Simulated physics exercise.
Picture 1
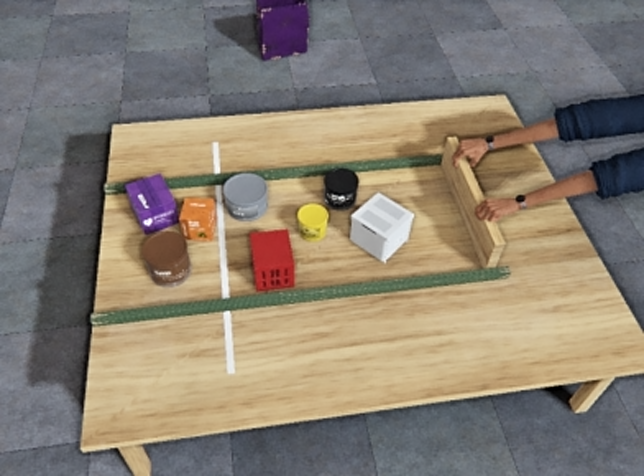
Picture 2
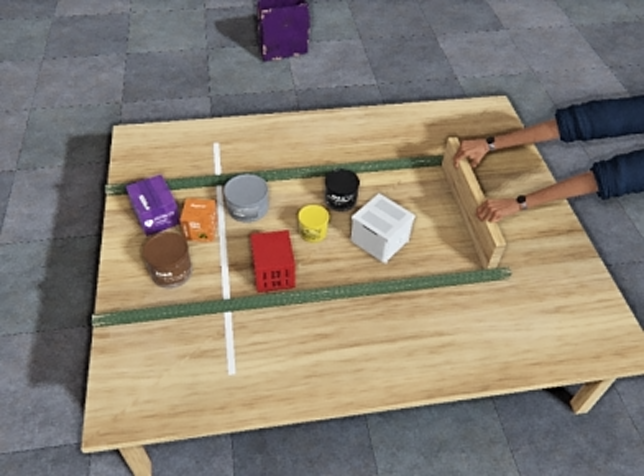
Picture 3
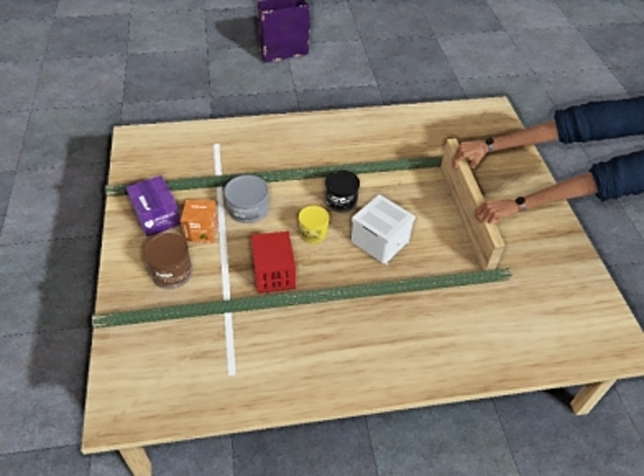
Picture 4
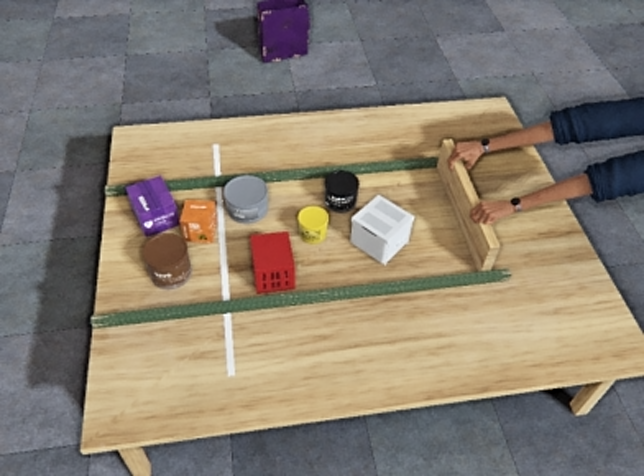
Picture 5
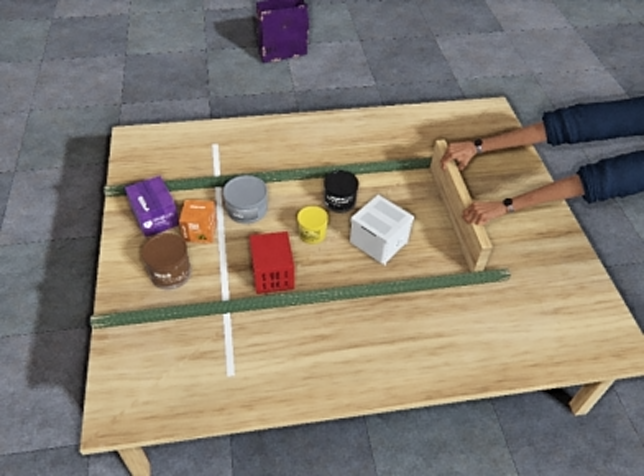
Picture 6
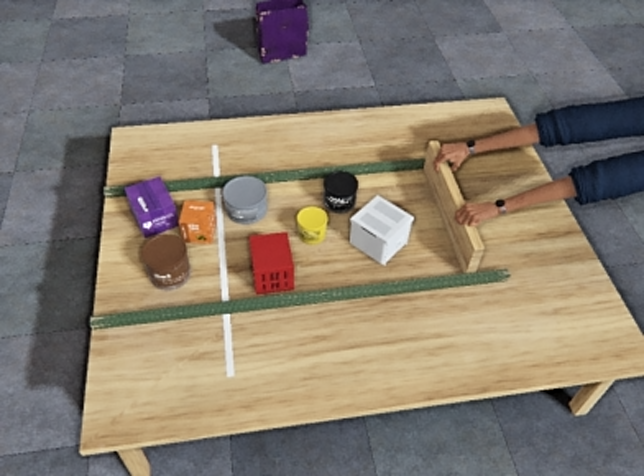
On a wooden table between two green strips, colourful boxes and tubs sat still beside a white line while two hands at the right held a plank, then slid it slightly left.
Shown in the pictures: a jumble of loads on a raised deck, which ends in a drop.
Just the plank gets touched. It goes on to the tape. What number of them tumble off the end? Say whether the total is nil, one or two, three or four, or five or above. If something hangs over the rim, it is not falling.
The total is nil.
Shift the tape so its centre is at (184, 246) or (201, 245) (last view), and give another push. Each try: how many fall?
Counts: 2, 2.
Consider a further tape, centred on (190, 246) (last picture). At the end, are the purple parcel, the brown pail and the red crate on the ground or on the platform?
Check: The purple parcel takes the fall; the brown pail takes the fall; the red crate remains in place.
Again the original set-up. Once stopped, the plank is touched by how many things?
At rest, 3 are in contact.
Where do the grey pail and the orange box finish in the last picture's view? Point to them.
Look around (161, 205) for the first and around (164, 232) for the second.
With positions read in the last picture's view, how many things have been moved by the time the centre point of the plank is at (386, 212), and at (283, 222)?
Answer - first 1, then 6.
Soon after, none off yet; purple parcel at rest near (152, 207); brown pail at rest near (167, 263); orange box at rest near (198, 222).
After that, none off yet; purple parcel at rest near (152, 207); brown pail displaced a little near (160, 263); orange box displaced a little near (189, 228).
In the end, the number that fall off is zero.
